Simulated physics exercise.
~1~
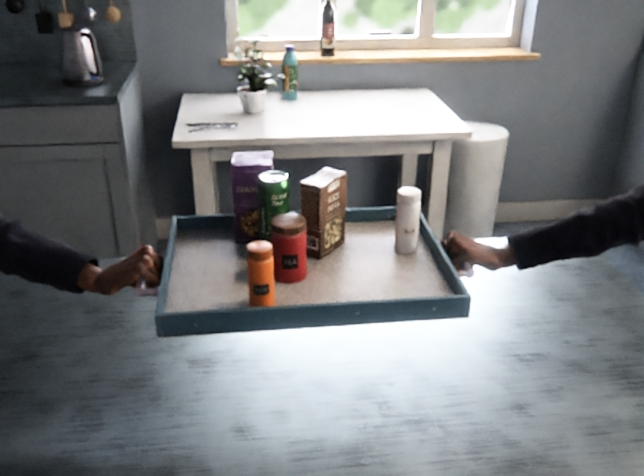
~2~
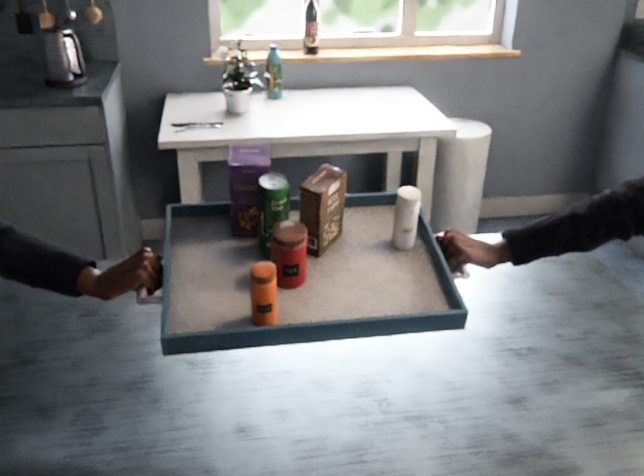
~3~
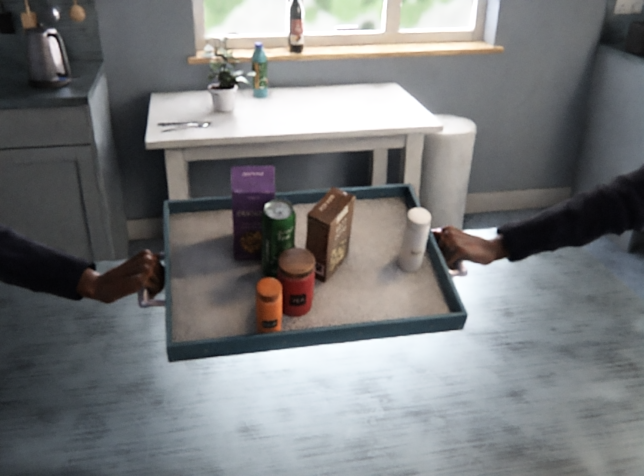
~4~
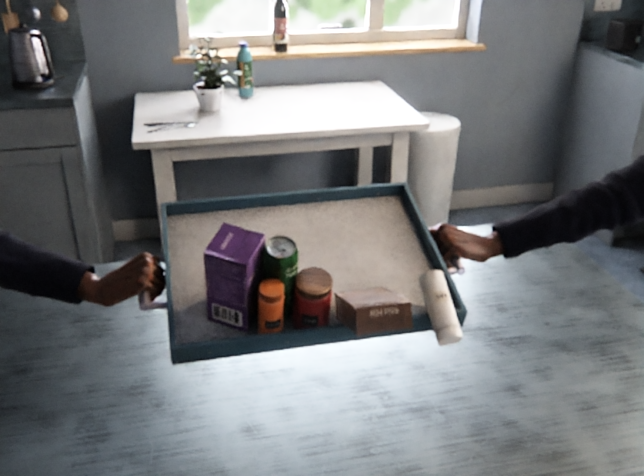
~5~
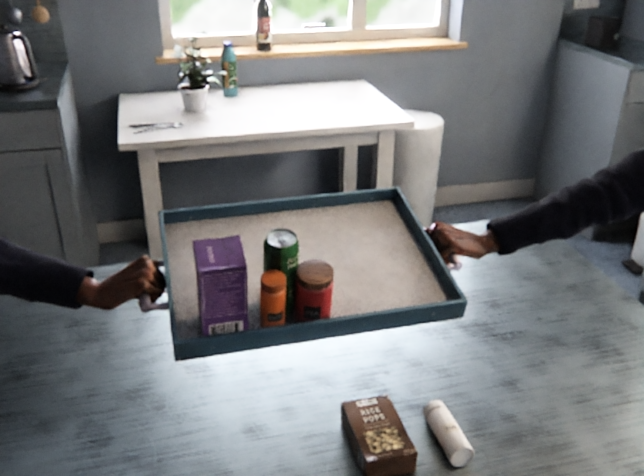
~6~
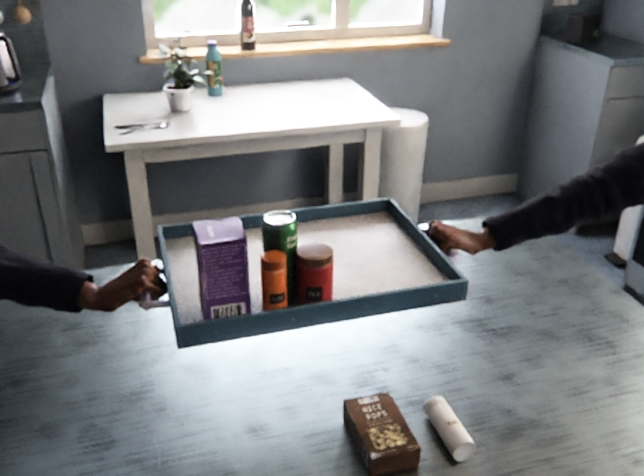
A brown packet and a white shaker toppled off a tray and landed on the floor as two hands tipped its near edge down, while the purple carton, green can, red jar and orange shaker slid forward but stayed upright as it levelled.
